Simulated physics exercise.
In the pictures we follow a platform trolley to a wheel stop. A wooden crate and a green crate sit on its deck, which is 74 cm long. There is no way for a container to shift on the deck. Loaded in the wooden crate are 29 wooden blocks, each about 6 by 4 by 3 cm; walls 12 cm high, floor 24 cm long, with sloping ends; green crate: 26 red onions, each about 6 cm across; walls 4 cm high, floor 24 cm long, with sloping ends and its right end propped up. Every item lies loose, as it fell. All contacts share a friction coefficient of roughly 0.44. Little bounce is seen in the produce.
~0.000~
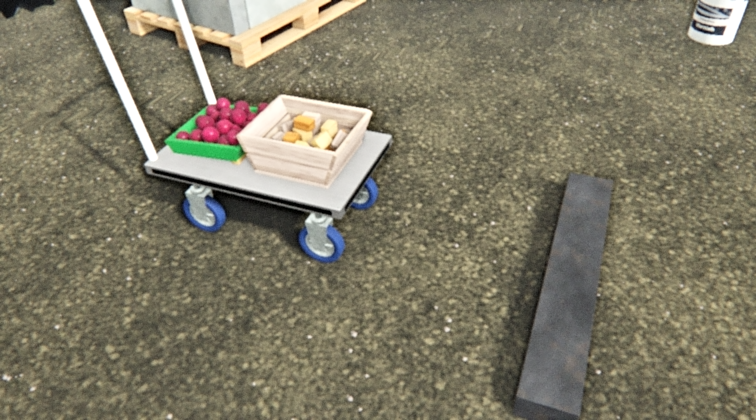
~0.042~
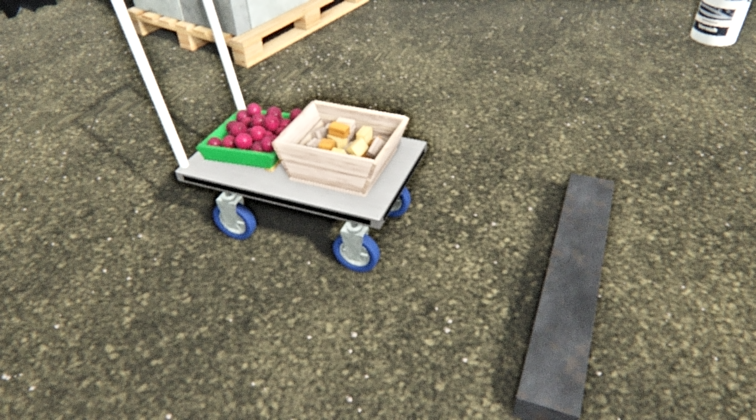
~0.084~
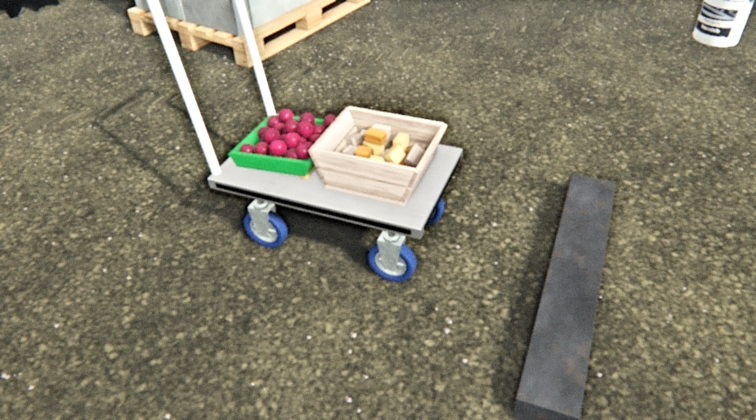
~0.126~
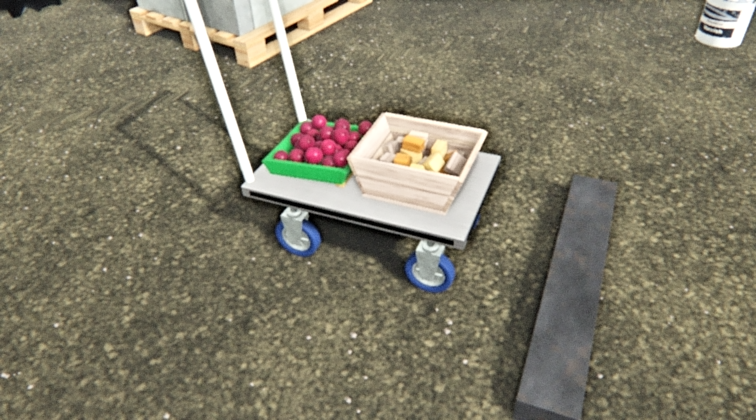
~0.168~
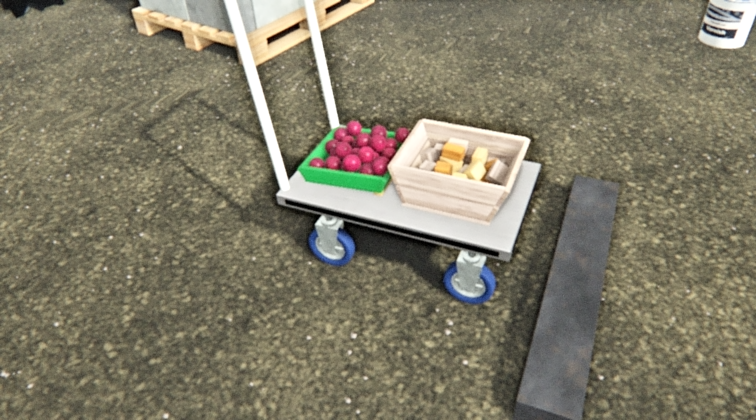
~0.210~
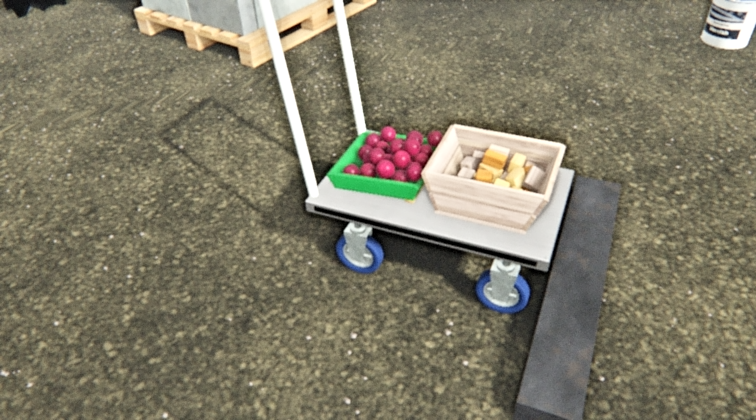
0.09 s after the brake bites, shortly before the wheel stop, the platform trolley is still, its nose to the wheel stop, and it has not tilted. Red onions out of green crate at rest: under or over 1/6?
Over.
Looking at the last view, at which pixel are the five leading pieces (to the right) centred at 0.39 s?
Centre: Approx. (558, 178) px.
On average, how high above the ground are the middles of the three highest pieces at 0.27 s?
46 cm.
After 0.27 s, wooden crate 29 in, 0 out and green crate 26 in, 0 out.
After 0.39 s, wooden crate 28 in, 1 out and green crate 19 in, 7 out.
After 0.62 s, wooden crate 28 in, 1 out and green crate 19 in, 7 out.
When it is over (at 1.12 s), wooden crate 28 in, 1 out and green crate 19 in, 7 out. Asked share, 7 of 26, 27 per cent.
